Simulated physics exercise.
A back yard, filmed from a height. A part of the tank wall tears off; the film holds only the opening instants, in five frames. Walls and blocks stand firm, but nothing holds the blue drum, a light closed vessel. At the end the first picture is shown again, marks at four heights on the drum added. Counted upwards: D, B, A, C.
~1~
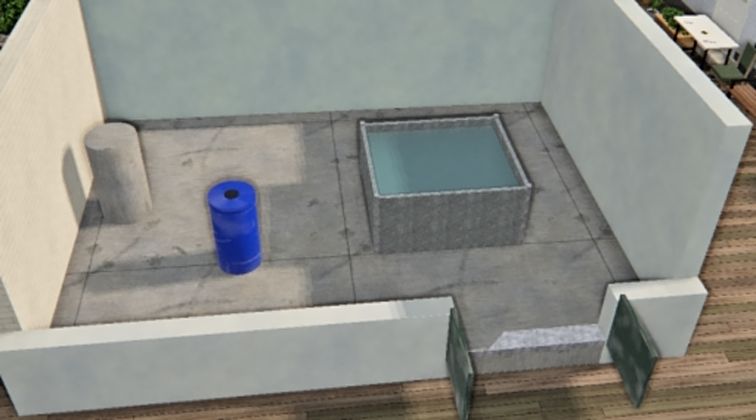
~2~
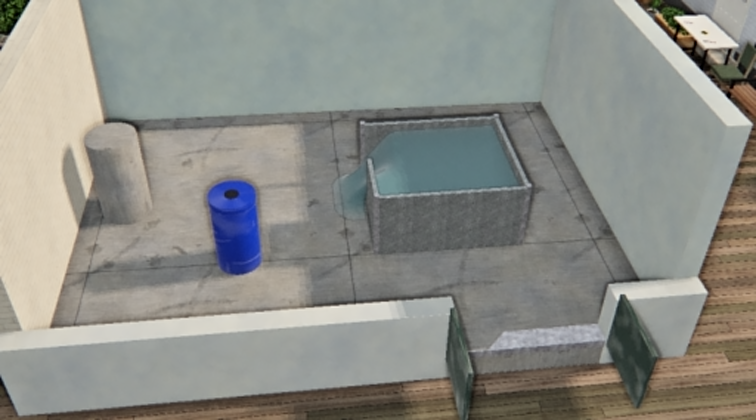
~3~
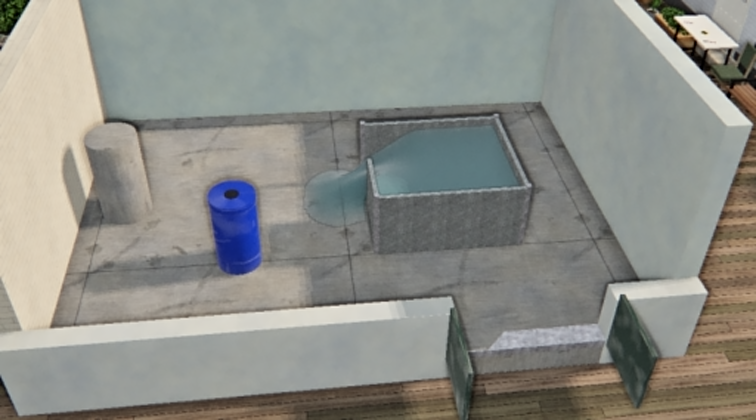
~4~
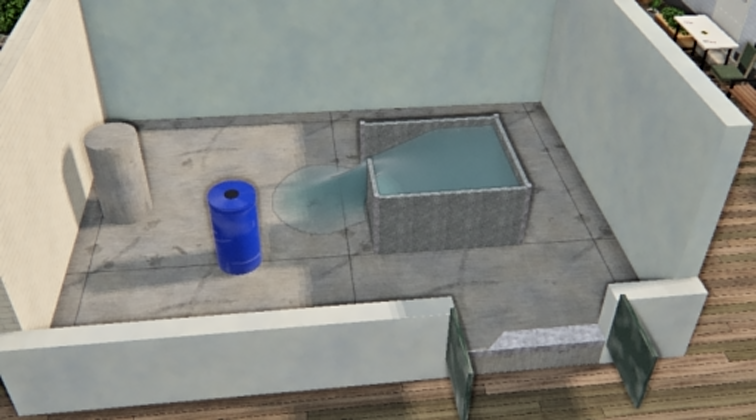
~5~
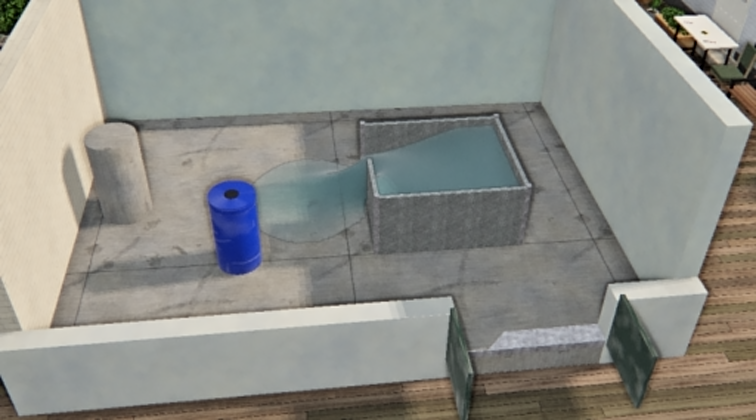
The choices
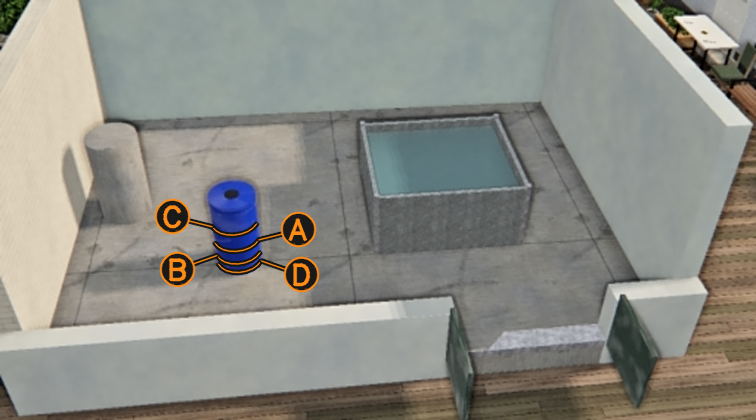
The clip opens on a walled yard seen from above, with a full stone-sided tank of water, a blue drum and a grey cylinder. Water pours out through the tank's left side onto the concrete, and the rounded wet patch widens leftward, nearer the drum, which stays still.
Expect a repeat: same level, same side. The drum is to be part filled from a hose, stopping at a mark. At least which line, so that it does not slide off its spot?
Choose B.
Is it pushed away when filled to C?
No, not at all.
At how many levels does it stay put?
Three of the four.
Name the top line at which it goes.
Here it is line D.
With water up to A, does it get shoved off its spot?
No.
On the marked copy, A at (236, 251); B at (238, 263); C at (234, 235); D at (239, 272); from the bottom up D, B, A, C.
With A, it does not move.
With B, it does not move.
With C, it does not move.
With D, it is pushed about twice its own width away.
